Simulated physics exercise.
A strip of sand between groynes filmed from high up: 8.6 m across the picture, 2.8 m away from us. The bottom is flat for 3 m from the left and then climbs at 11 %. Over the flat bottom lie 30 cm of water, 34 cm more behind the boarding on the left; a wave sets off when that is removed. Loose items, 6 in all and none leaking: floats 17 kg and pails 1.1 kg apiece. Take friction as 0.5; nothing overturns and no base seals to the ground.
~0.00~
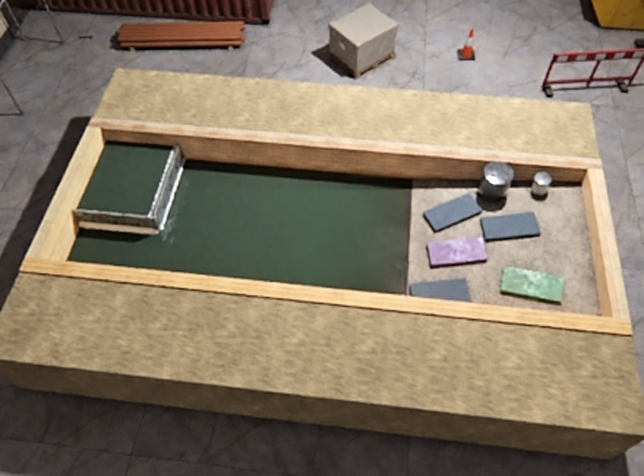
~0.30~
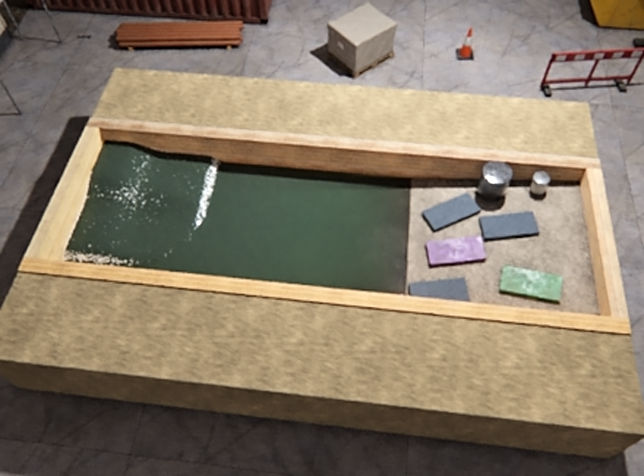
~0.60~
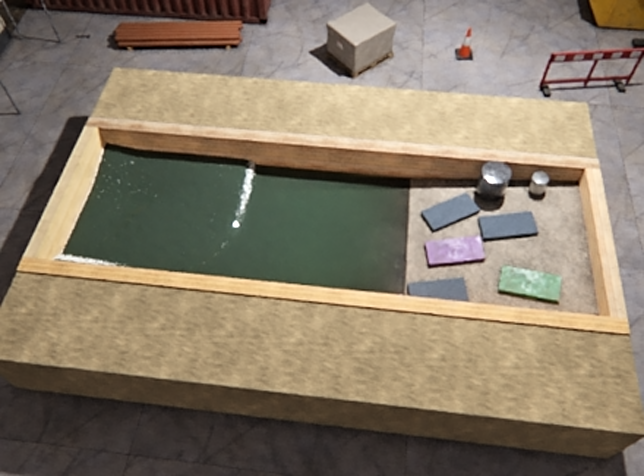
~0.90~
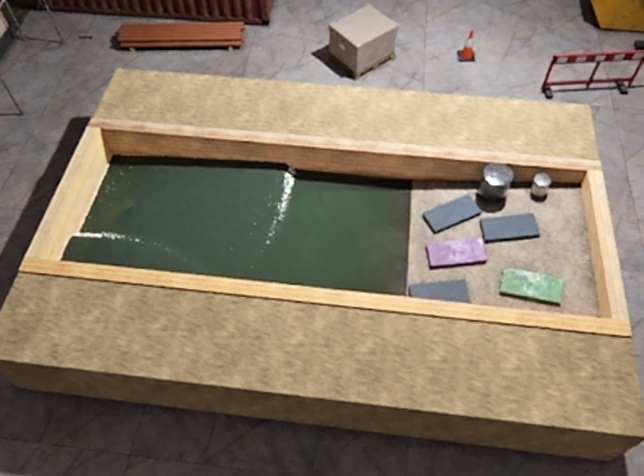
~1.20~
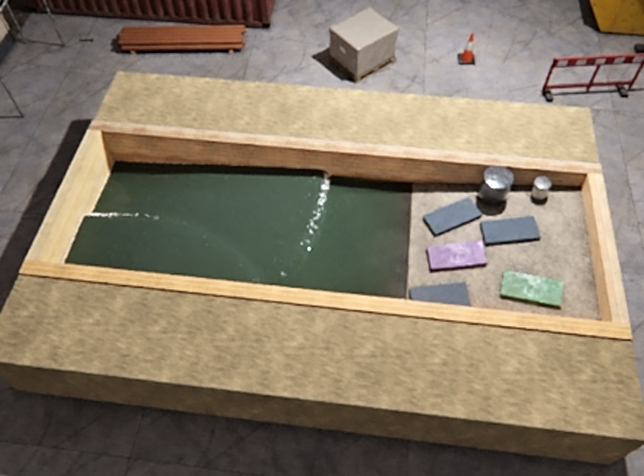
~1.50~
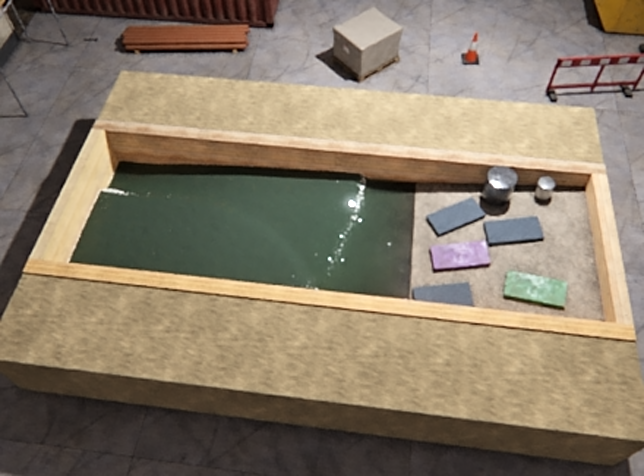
A low ripple moved rightward across the dark green water in a wooden-edged pit after the barrier at the left disappeared, while the coloured slabs and two metal pails on the sand stayed put.
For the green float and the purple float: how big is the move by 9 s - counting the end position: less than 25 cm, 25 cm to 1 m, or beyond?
Green float holds its place; purple float ends far away.
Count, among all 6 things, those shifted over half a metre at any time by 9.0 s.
3 of them.
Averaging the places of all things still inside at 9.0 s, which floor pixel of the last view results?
At about (407, 249).
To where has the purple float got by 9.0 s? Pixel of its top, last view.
Around (280, 255).
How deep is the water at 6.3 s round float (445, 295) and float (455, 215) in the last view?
Roughly 19 and 14 cm.
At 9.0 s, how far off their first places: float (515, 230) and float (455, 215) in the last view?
In turn: 0 cm, 300 cm.
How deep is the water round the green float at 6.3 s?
Roughly 1 cm.
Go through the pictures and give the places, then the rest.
In the first frame, the green float at (533, 283), on the bottom; the purple float at (457, 251) rests on the ground; 15.8 m2 under water; 0 of 6 have shifted.
In the second frame, the green float at (532, 283) rests on the ground; the purple float at (456, 250), on the bottom; 15.8 m2 under water; 0 of 6 have shifted.
In the third frame, the green float at (531, 283) rests on the ground; the purple float at (455, 250), on the bottom; water covers 15.8 m2; 0 of 6 have shifted.
In the fourth frame, the green float at (532, 285), on the bottom; the purple float at (457, 252) rests on the ground; 15.8 m2 under water; 0 of 6 have shifted.
In the fifth frame, the green float at (533, 288), on the bottom; the purple float at (457, 254), on the bottom; 15.8 m2 under water; 0 of 6 have shifted.
In the sixth frame, the green float at (536, 288), on the bottom; the purple float at (461, 255), on the bottom; water covers 15.8 m2; 0 of 6 have shifted.
After 2.1 s the green float is near (536, 288), 0.0 m from its start, aground; the purple float is near (461, 255), 0.0 m from its start, aground; 0 afloat.
After 4.0 s the green float is near (536, 288), 0.0 m from its start, aground; the purple float is near (456, 252), 0.1 m from its start, afloat; 3 afloat.
After 6.3 s the green float is near (536, 288), 0.0 m from its start, aground; the purple float is near (330, 262), 2.2 m from its start, afloat; 3 afloat.
After 9.0 s the green float is near (536, 288), 0.0 m from its start, aground; the purple float is near (280, 255), 3.0 m from its start, afloat; 3 afloat.
